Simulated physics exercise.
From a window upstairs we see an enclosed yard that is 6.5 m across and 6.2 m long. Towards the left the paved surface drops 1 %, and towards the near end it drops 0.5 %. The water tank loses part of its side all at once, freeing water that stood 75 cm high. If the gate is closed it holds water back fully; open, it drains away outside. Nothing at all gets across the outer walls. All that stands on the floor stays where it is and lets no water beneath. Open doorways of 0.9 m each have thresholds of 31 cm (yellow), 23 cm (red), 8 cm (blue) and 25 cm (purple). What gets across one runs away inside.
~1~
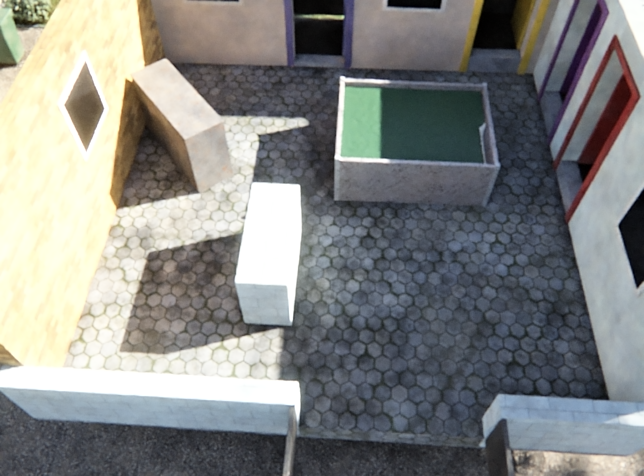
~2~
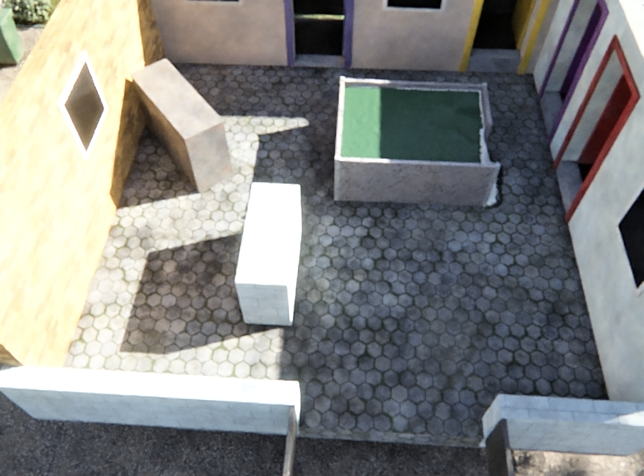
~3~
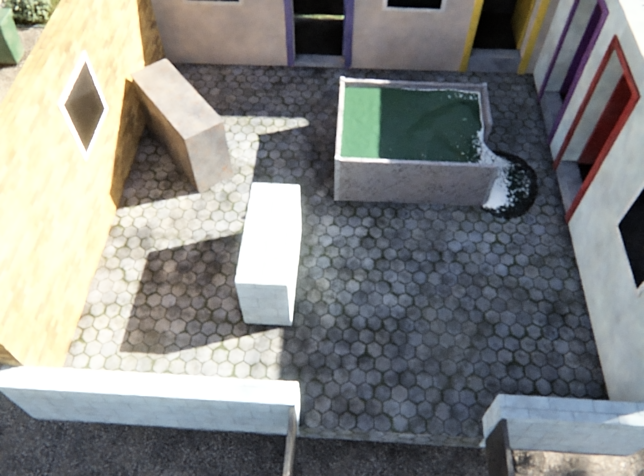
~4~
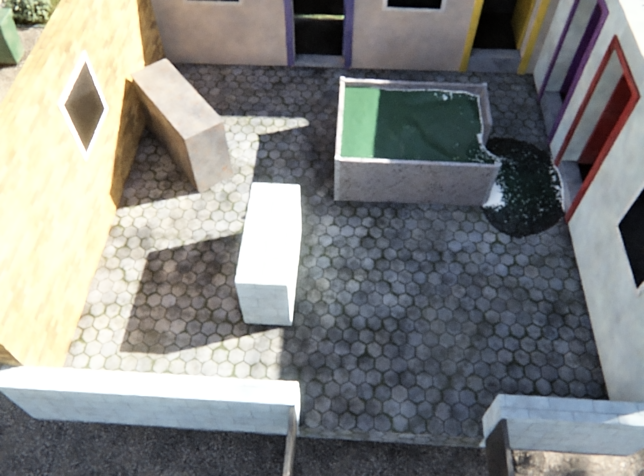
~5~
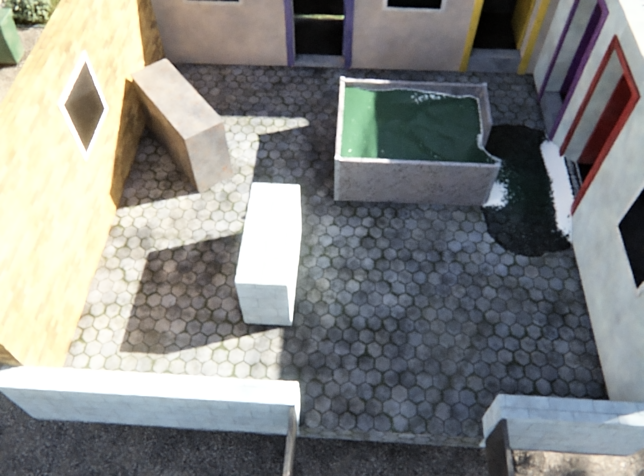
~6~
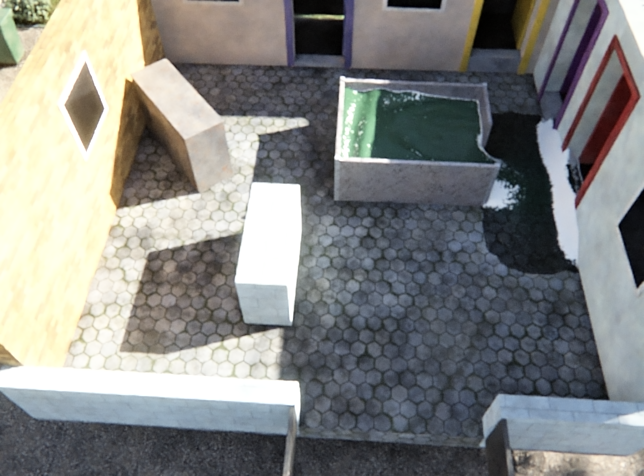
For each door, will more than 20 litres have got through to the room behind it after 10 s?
The yellow door: No, not more than 20 litres; the red door: Yes, more than 20 litres; the blue door: No, not more than 20 litres; the purple door: No, not more than 20 litres.
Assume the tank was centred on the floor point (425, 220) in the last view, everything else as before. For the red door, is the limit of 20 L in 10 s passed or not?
Then, at red, it's within bounds.
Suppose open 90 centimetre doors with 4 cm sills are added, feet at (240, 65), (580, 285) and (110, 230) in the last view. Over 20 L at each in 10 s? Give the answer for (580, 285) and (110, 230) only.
In the order given, higher then lower.
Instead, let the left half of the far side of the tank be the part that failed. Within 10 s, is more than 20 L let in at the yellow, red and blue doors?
Yellow short, red short, blue beyond.
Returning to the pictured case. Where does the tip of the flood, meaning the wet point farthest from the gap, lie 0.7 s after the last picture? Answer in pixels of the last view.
Point: Roughly (607, 408) in the last view.
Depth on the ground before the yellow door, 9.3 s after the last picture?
Looks like about 6.0 cm at that spot.
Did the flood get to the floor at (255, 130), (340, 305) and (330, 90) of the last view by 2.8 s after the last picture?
Untouched, untouched, submerged.
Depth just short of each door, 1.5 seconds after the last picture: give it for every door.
You'd get yellow at 23 cm, red at 38 cm, blue at 0 cm, and purple at 11 cm.
Then, 0.7 s after the last picture water covers 15 % of the floor and is deepest (46 cm) near (556, 184); yellow door 4 cm at the sill, 0 L in, red door 46 cm at the sill, 84 L in, blue door not reached, purple door 12 cm at the sill, 0 L in.
Then, 1.5 s after the last picture water covers 25 % of the floor and is deepest (39 cm) near (556, 184); yellow door 23 cm at the sill, 0 L in, red door 38 cm at the sill, 179 L in, blue door not reached, purple door 11 cm at the sill, 0 L in.
Then, 2.8 s after the last picture water covers 45 % of the floor and is deepest (28 cm) near (556, 184); yellow door 16 cm at the sill, 0 L in, red door 27 cm at the sill, 226 L in, blue door 3 cm at the sill, 0 L in, purple door 9 cm at the sill, 0 L in.
Then, 5.3 s after the last picture water covers 70 % of the floor and is deepest (16 cm) near (545, 193); yellow door 12 cm at the sill, 0 L in, red door 16 cm at the sill, 236 L in, blue door 3 cm at the sill, 0 L in, purple door 6 cm at the sill, 0 L in.
Then, 9.3 s after the last picture water covers 95 % of the floor and is deepest (11 cm) near (148, 120); yellow door 6 cm at the sill, 0 L in, red door 10 cm at the sill, 236 L in, blue door 2 cm at the sill, 0 L in, purple door 3 cm at the sill, 0 L in.
